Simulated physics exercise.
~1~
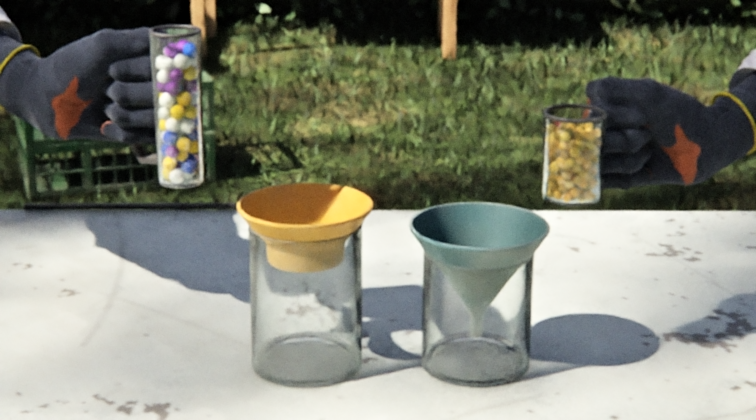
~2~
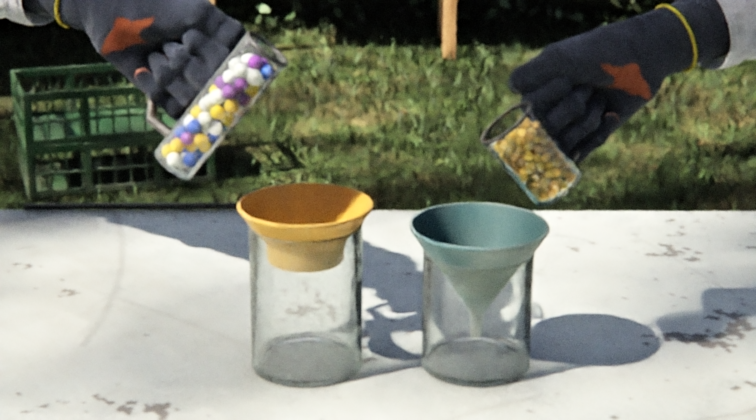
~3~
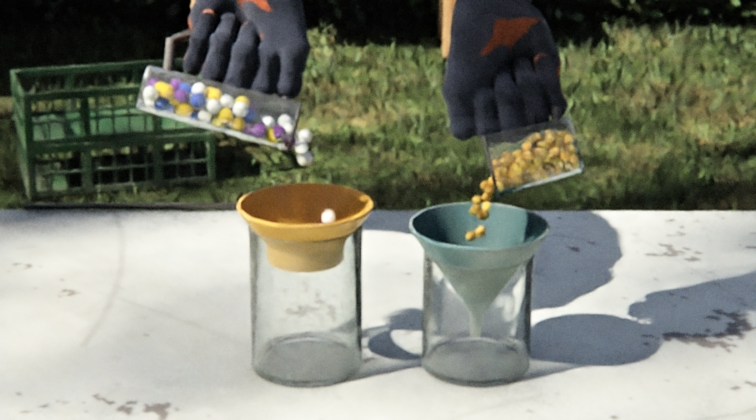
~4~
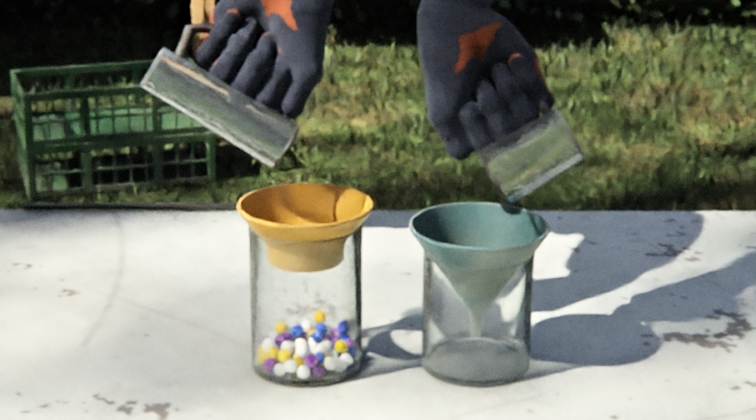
Gloved hands tip beads into a yellow funnel, filling the jar, and corn that jams the teal one.
